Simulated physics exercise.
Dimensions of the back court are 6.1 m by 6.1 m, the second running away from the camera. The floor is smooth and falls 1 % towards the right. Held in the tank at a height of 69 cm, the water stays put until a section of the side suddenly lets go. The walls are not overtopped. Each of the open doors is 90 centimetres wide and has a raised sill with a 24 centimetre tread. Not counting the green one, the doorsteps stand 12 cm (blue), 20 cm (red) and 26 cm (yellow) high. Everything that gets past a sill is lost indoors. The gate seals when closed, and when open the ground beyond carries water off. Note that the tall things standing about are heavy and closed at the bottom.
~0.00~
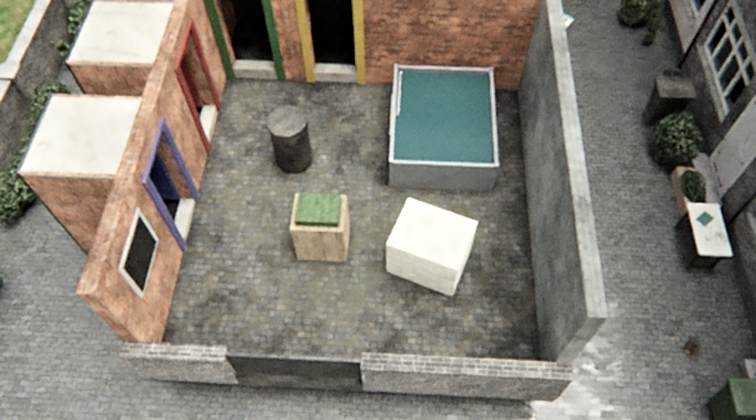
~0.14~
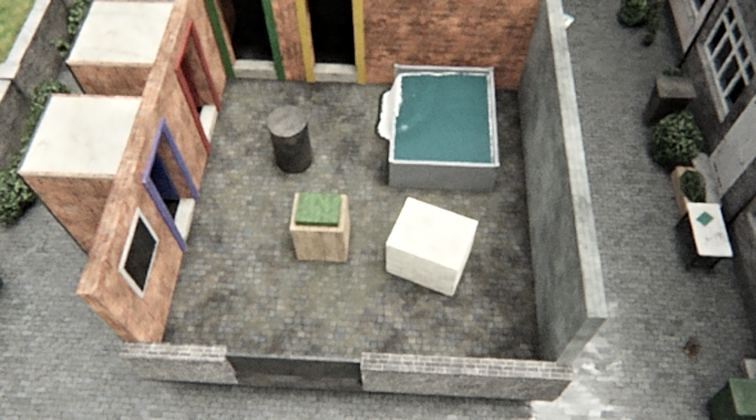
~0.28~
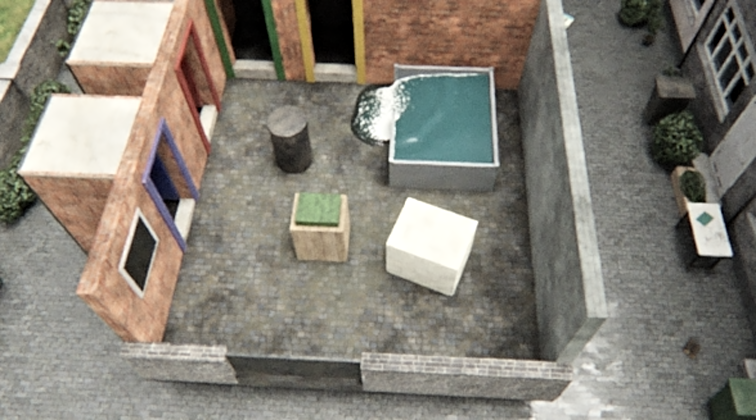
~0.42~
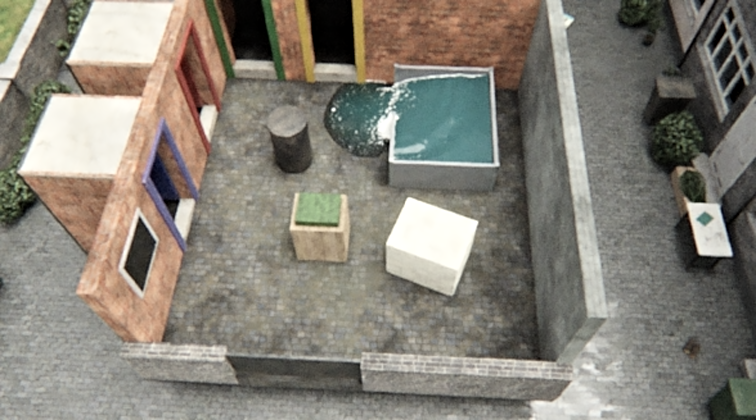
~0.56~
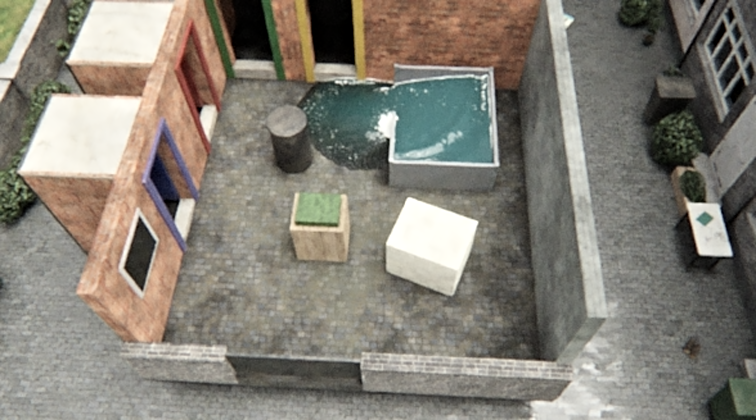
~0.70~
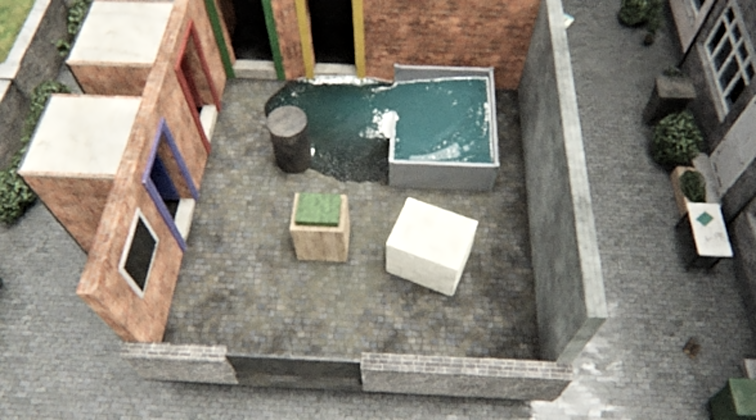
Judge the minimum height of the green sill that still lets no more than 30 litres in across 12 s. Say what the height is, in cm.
My estimate is 23 cm.
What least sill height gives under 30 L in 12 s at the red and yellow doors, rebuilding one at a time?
About 27 cm at red and 17 cm at yellow.
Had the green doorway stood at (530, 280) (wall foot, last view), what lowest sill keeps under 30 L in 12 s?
Roughly 7.5 cm, give or take.
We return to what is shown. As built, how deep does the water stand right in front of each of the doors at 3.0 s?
Lab note, cm: Blue 9; green 28; red 30; yellow 17.
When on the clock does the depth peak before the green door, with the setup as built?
Crest at t of about 3.2 s.
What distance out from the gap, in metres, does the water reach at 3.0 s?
Roughly 5.4 metres.
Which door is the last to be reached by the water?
It's the blue door.
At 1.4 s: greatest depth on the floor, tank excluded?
I'd estimate roughly 44 cm.
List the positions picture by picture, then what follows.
In the first frame, still water, 69 cm deep, in the tank at (443, 116); the green door at (248, 42) is dry.
In the second frame, the front is at (381, 134), 0.3 m from the gap at (396, 106); 0.3 m2 of floor is wet, 69 cm left at the back.
In the third frame, the gap is at (396, 108), the front 0.8 m out at (354, 123); the back of the tank holds 69 cm.
In the fourth frame, the gap is at (396, 109), the front 1.4 m out at (328, 120); the back of the tank holds 69 cm.
In the fifth frame, the gap is at (396, 109), the front 2.0 m out at a hidden place; the back of the tank holds 66 cm.
In the sixth frame, the gap is at (396, 108), the front 2.6 m out at a hidden place; the back of the tank holds 58 cm; the green door at (248, 42), 3.1 m from the gap, is still 0.7 m from the nearest water.
After 1.4 s water covers 25 % of the floor, deepest (44 cm) near (226, 82); 13 cm at the green door, 0 litres in over its 27 cm sill.
After 3.0 s water covers 40 % of the floor, deepest (32 cm) near (230, 102); 28 cm at the green door, 12 litres in over its 27 cm sill.
After 12.0 s water covers 95 % of the floor, deepest (18 cm) near (494, 93); 6 cm at the green door, 16 litres in over its 27 cm sill.
At the green door as built, the water arrived by 0.9 s and peaked near 29 cm at 3.2 s.
With a sill of 21 cm, 46 litres would have come in within the 12 s; with 28 cm, 13 litres. So under 30 litres takes about 23 cm.
